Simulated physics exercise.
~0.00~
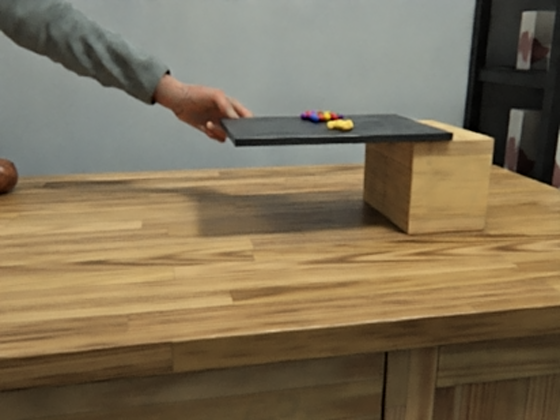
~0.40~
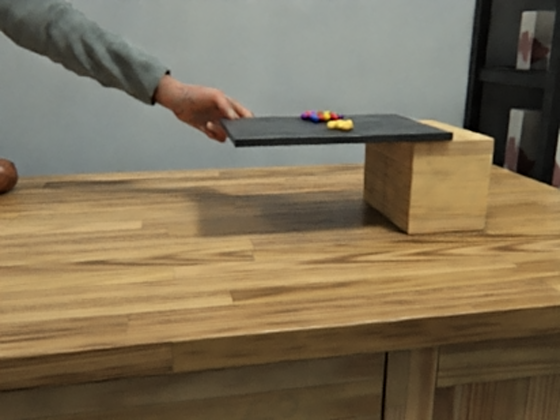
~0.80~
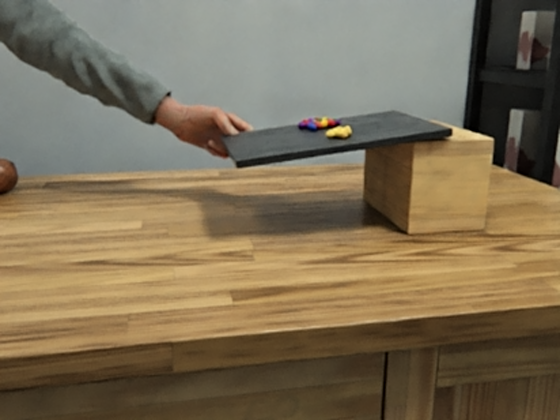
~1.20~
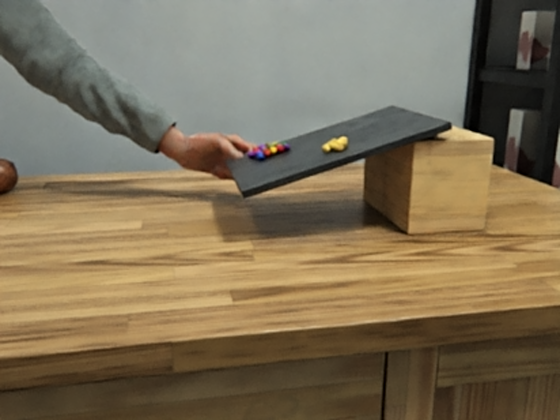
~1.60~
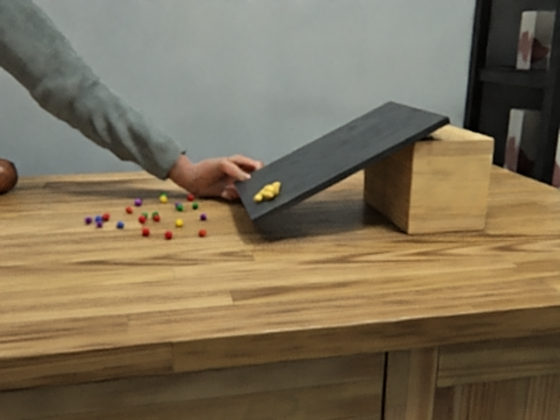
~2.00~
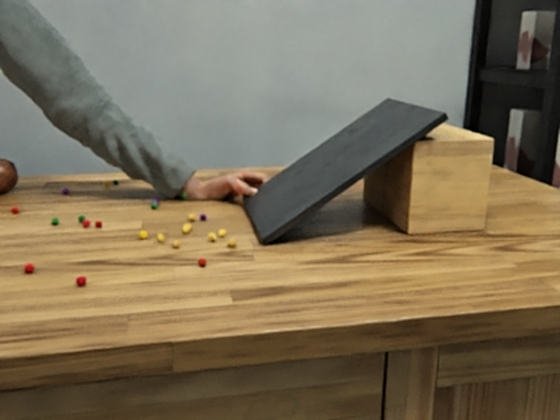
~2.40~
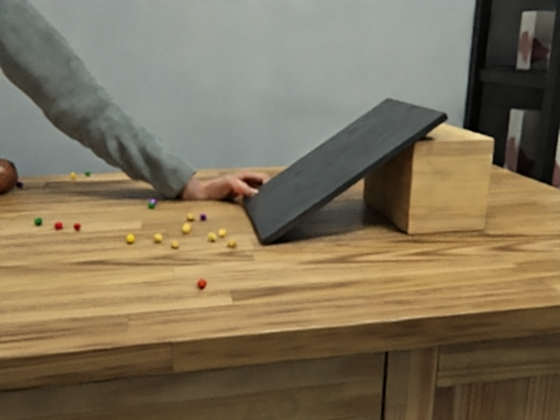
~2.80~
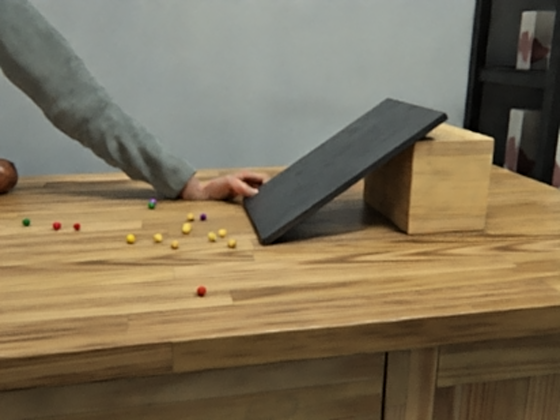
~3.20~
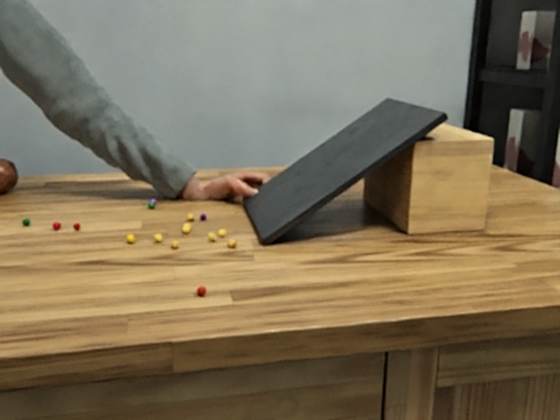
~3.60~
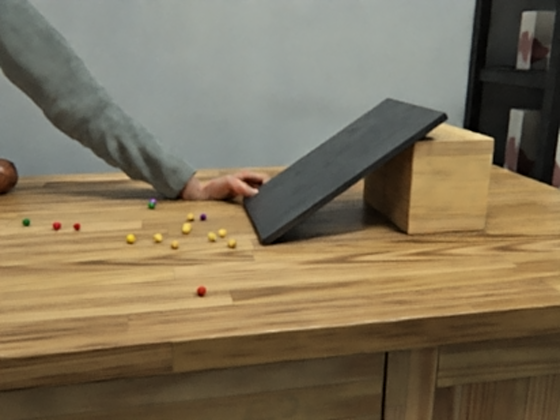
Colourful beads rolling off a dark board as a hand lowers it, scattering far across the wooden counter, yellow ones settling nearer.
